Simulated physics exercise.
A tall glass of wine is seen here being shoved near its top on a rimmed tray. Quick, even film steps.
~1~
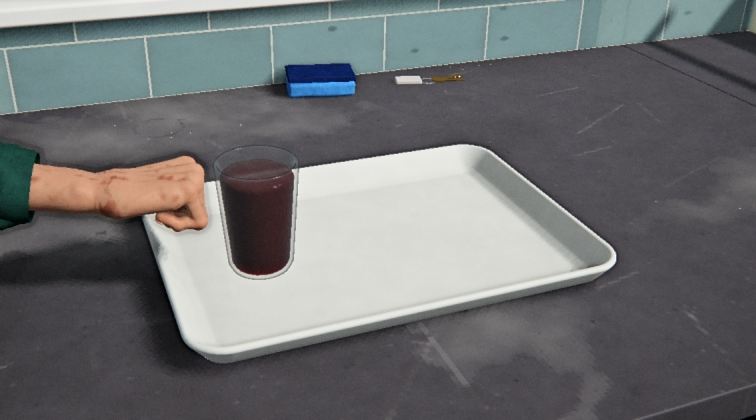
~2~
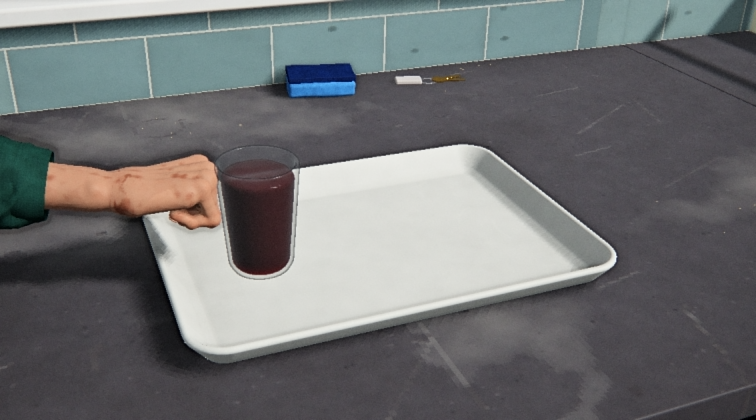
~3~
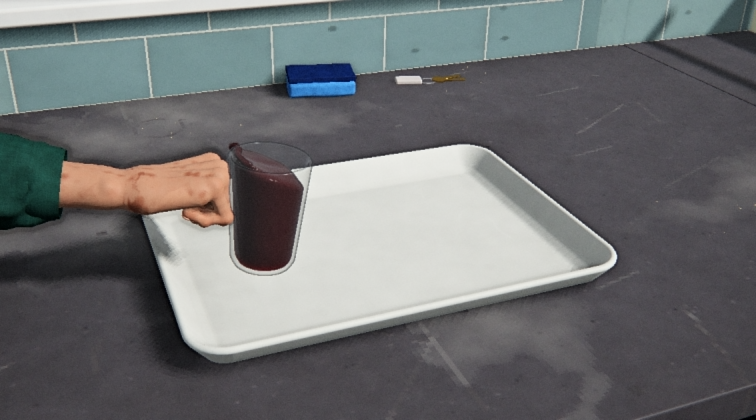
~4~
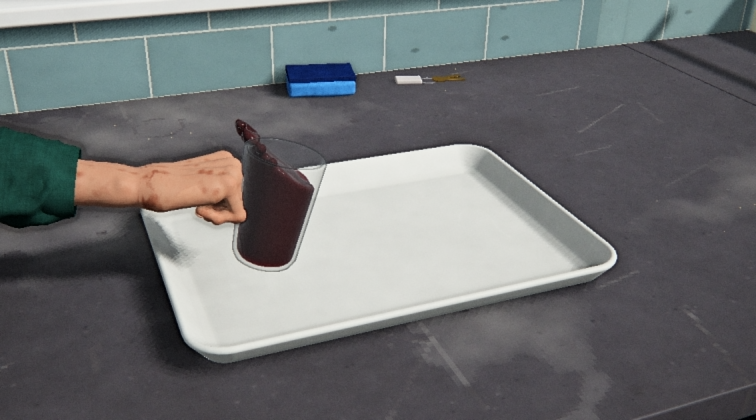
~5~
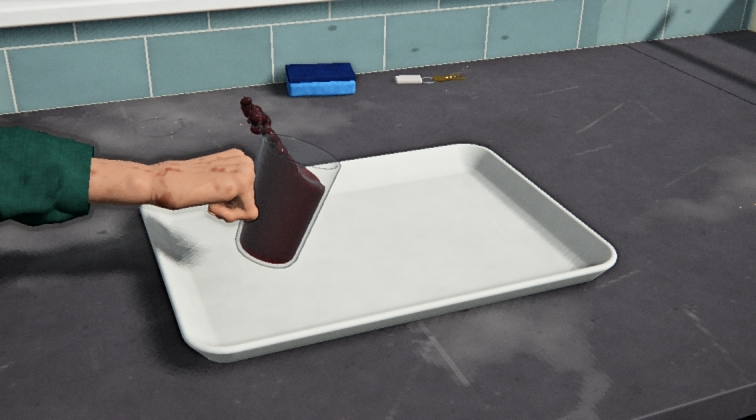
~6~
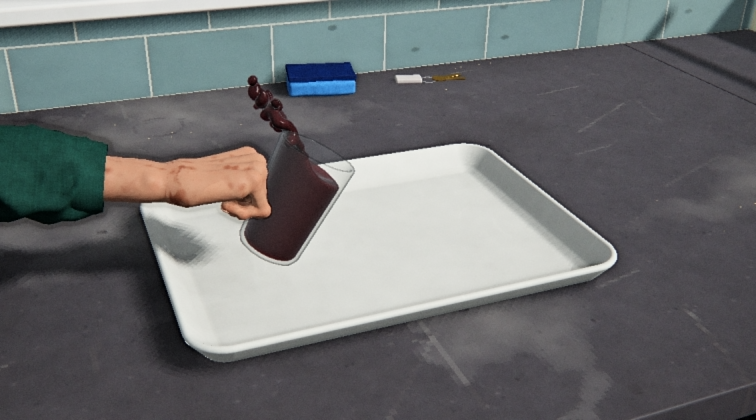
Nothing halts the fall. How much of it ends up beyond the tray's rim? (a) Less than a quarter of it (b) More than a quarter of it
b.
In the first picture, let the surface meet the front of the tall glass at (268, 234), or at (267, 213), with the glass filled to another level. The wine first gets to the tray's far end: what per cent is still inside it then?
I'd say roughly 50 in a hundred, and then roughly 50 in a hundred.
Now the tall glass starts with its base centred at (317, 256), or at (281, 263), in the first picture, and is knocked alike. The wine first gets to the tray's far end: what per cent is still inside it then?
Roughly 55 % and 50 %.
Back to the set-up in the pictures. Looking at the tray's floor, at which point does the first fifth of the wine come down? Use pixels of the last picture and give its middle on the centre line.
Roughly at pixel (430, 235) in the last picture.
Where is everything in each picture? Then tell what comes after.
Tilt 0°; right rim (295, 158); surface from (219, 177) to (290, 166); the tray's far rim is at (543, 196); the tray is clear ahead, in the first frame.
Tilt 0°; right rim (296, 158); surface from (219, 177) to (290, 166), in the second frame.
Tilt 7°; right rim (308, 158); surface from (231, 156) to (292, 167); 1 per cent is over the edge, in the third frame.
Tilt 14°; right rim (322, 159); surface from (247, 149) to (310, 175); 4 per cent is over the edge, in the fourth frame.
Tilt 21°; right rim (336, 161); surface from (256, 173) to (322, 177); 6 per cent is over the edge, in the fifth frame.
Tilt 30°; right rim (349, 166); surface from (265, 180) to (334, 175); 6 per cent is over the edge, in the sixth frame.
A moment on, the tall glass lies on its side and 80 per cent is in the glass, 11 on the tray and 10 above or beyond its rim.
Next, the tall glass lies on its side and 37 per cent is in the glass, 52 on the tray and 11 above or beyond its rim.
Then the tall glass lies on its side and 21 per cent is in the glass, 51 on the tray and 29 above or beyond its rim.
Later the tall glass lies on its side and 11 per cent is in the glass, 52 on the tray and 37 above or beyond its rim.
In the end 63 per cent is held by tray and glass, 37 is off the tray.
